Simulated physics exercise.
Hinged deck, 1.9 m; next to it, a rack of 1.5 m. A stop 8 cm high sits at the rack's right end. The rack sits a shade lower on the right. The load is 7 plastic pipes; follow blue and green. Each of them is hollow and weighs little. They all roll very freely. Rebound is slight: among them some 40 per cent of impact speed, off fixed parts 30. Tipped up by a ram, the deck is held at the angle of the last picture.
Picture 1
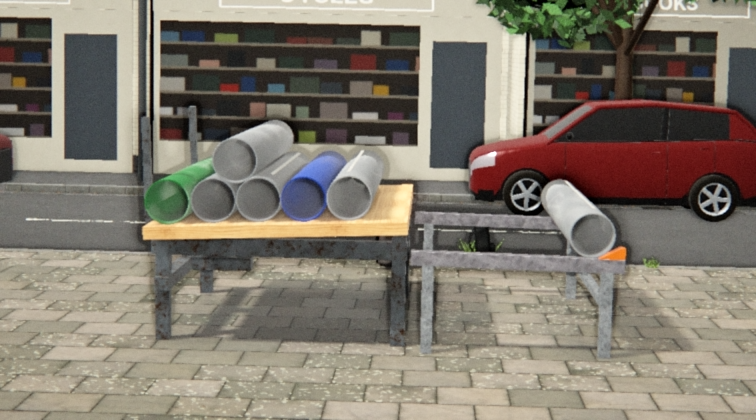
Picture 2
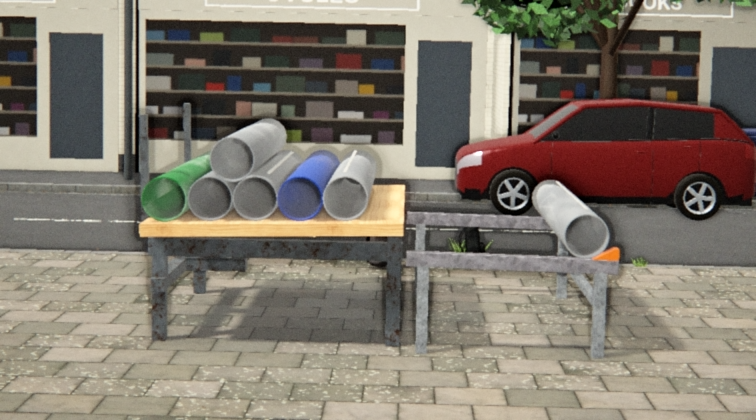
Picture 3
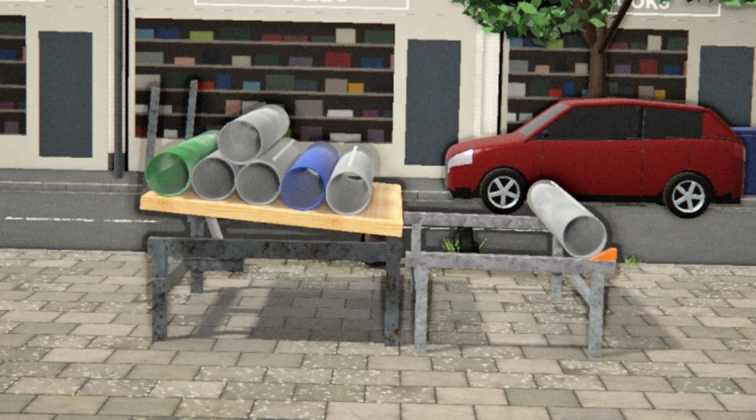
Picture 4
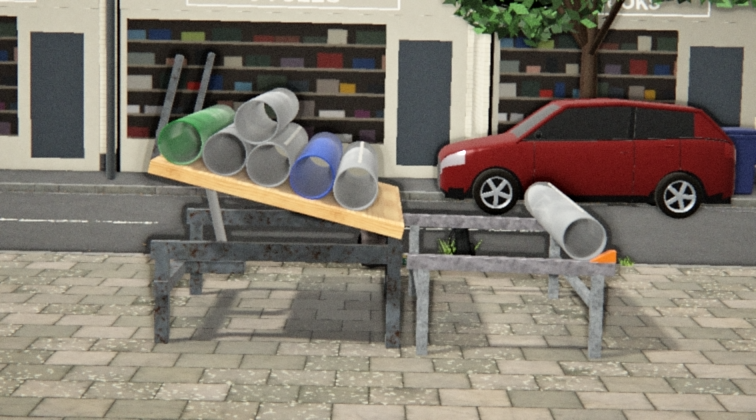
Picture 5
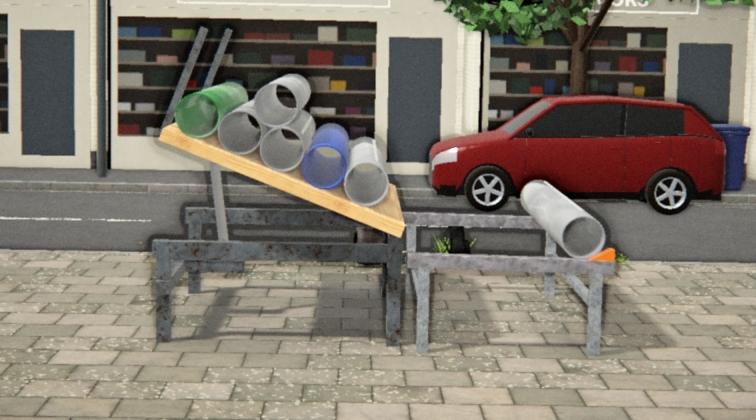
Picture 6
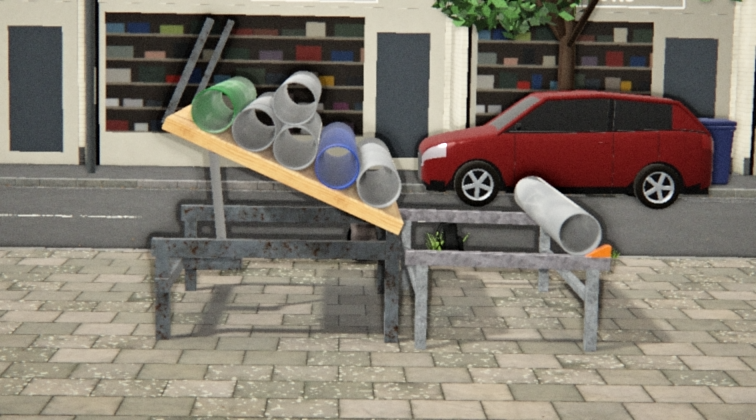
The clip opens on six green, grey and blue pipes stacked on a nearly level wooden deck, beside a lower rack carrying one grey pipe. The deck's left end then rises, steepening its slope down to the right, and the stacked pipes ride up with it while the street background shifts slightly left.
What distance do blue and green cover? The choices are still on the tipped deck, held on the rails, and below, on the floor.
I would put it as blue pipe held on the rails; green held on the rails.
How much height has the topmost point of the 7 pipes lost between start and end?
Some 40 cm lower.
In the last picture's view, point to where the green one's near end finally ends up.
(424, 230), roughly.
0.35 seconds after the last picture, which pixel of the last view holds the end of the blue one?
(385, 189), more or less.
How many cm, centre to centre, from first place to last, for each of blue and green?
The blue one shifts some 190 and the green one roughly 190.
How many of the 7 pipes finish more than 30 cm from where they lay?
In total, 7.
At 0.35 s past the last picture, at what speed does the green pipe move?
It's going at around 1.0 m/s.
Then, 0.4 s after the last picture, blue is on the deck, 20 cm from the hinge, rolling right; green is on the deck, 125 cm from the hinge, rolling right; 0 lost over the end.
Then, 0.5 s after the last picture, blue is up on others, 140 cm from the rack's far end, rolling right; green is on the deck, 95 cm from the hinge, rolling right; 0 lost over the end.
Then, 0.9 s after the last picture, blue is on the rack, 85 cm from the rack's far end, rolling right; green is on the deck, 25 cm from the hinge, rolling right; 0 lost over the end.
Then, 1.2 s after the last picture, blue is on the rack, 65 cm from the rack's far end, rolling right; green is up on others, 140 cm from the rack's far end, rolling right; 0 lost over the end.
At rest (3.8 s after the last picture), blue is on the rack, 40 cm from the rack's far end; green is on the rack, 140 cm from the rack's far end; 2 lost over the end.
